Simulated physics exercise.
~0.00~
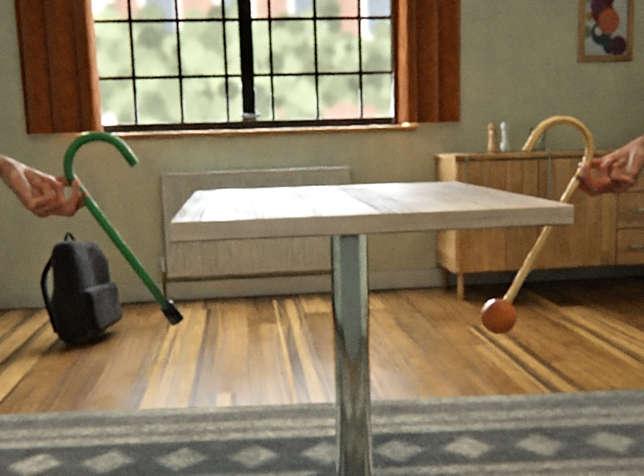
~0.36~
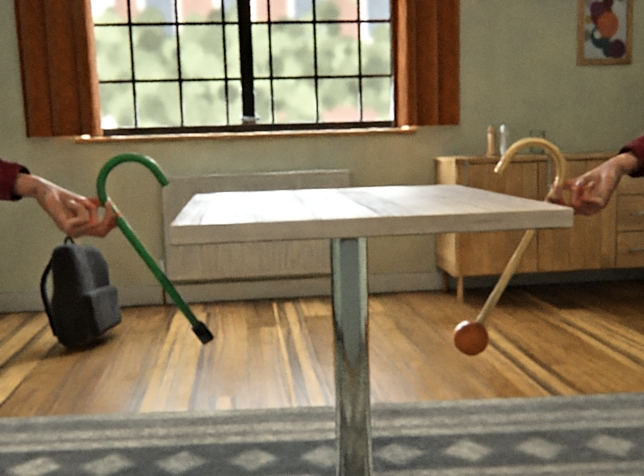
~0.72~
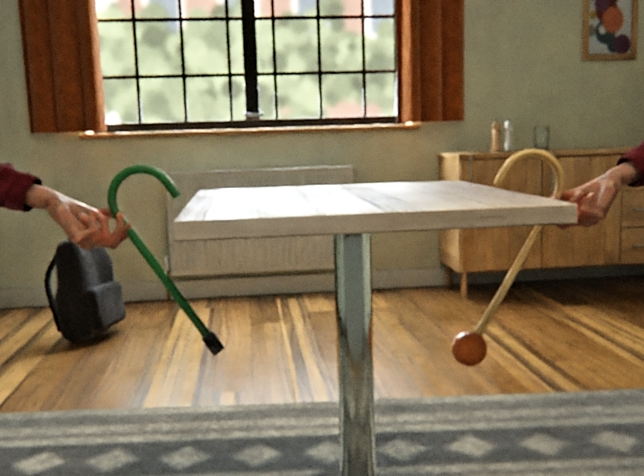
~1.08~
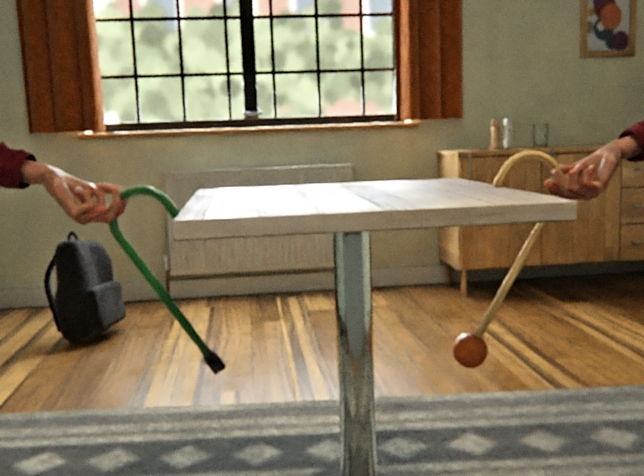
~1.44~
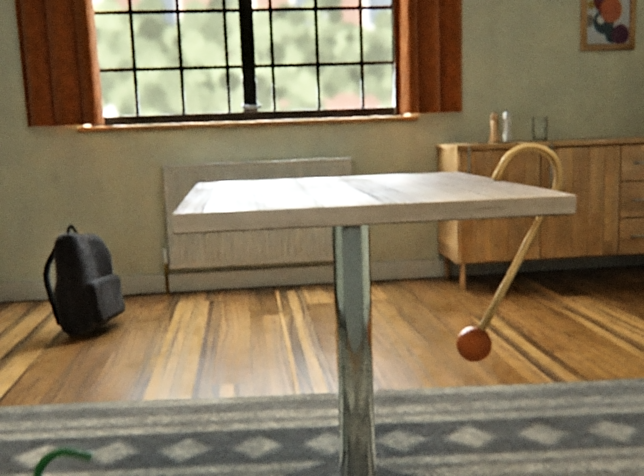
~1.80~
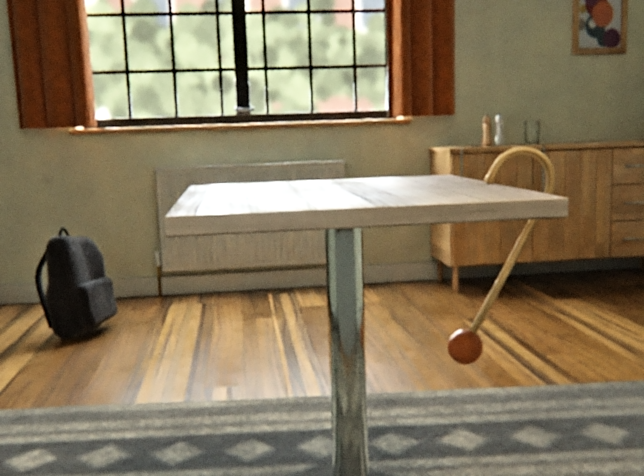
At first, two hands hold a green cane at the left of a pale table and a light wooden, crook-shaped stick with an orange ball at its lower end at the right. The hands bring both inward, toward opposite edges of the tabletop. The curved handles are set at the edges, and the fingers loosen around them. Once the hands are gone, the green cane has dropped away, with only part of its crook showing low at the left. It then disappears from view, while the orange-ended piece stays hanging from the right edge.
